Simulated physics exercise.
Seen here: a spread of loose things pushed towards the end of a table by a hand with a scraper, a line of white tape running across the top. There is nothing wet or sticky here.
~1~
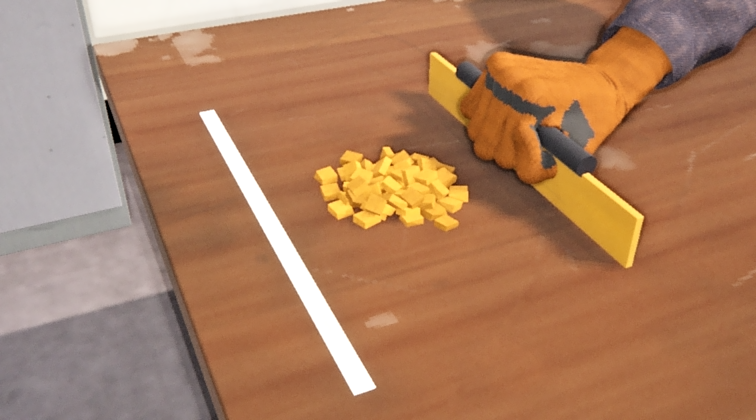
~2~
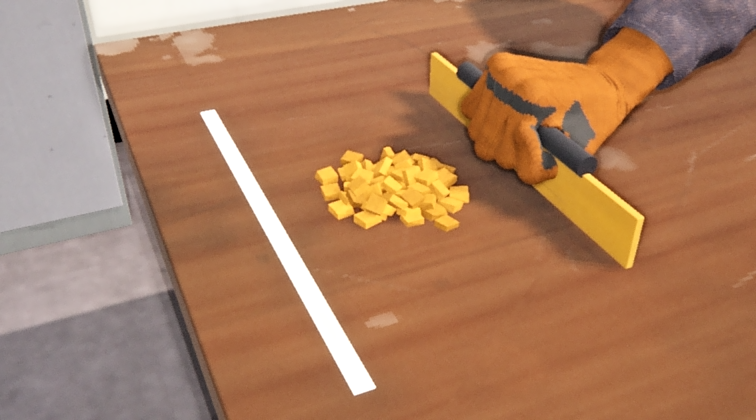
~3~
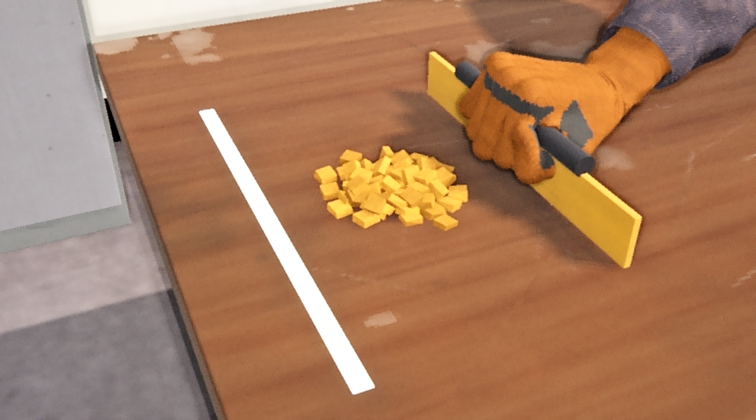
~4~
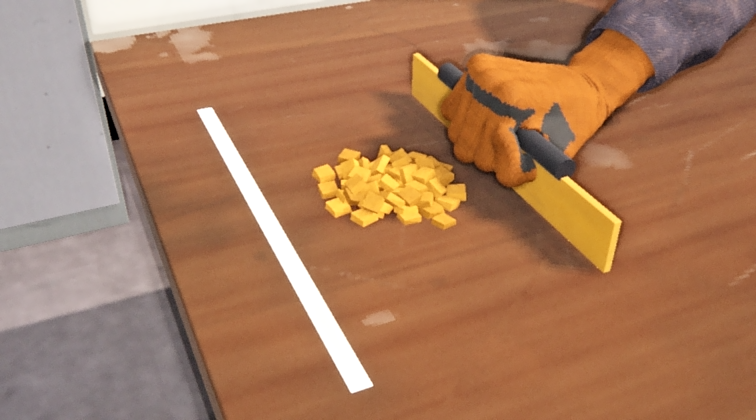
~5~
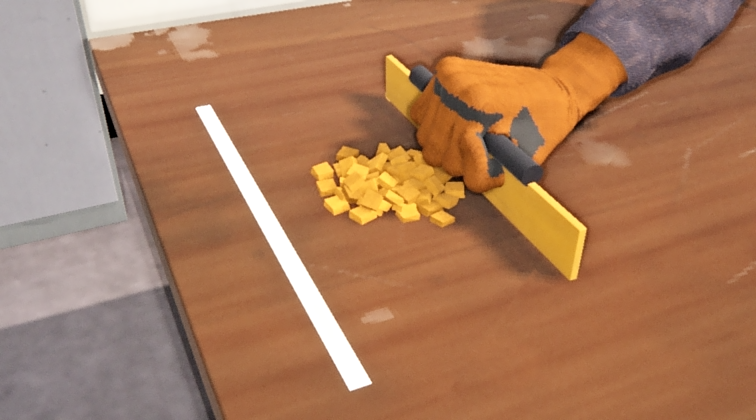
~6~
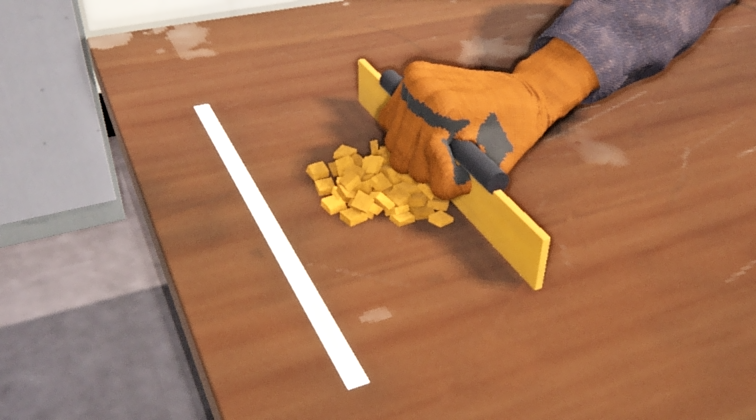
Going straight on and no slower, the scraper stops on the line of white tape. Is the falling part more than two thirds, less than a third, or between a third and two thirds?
It is less than a third.
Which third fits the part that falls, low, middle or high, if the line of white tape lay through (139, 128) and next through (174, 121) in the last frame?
First try: Over two thirds; second try: One to two thirds.
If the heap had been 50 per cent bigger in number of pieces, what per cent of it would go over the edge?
Near 20 per cent of the pieces.
Just after the last frame, scraper still moving, near (344, 153); heap all on the table, its front near (253, 232).
A moment on, scraper stopped at the white tape; heap just a few over the edge.
Further on, scraper stopped at the white tape; heap about a tenth over the edge.
When it is over, scraper stopped at the white tape; heap about a tenth over the edge.
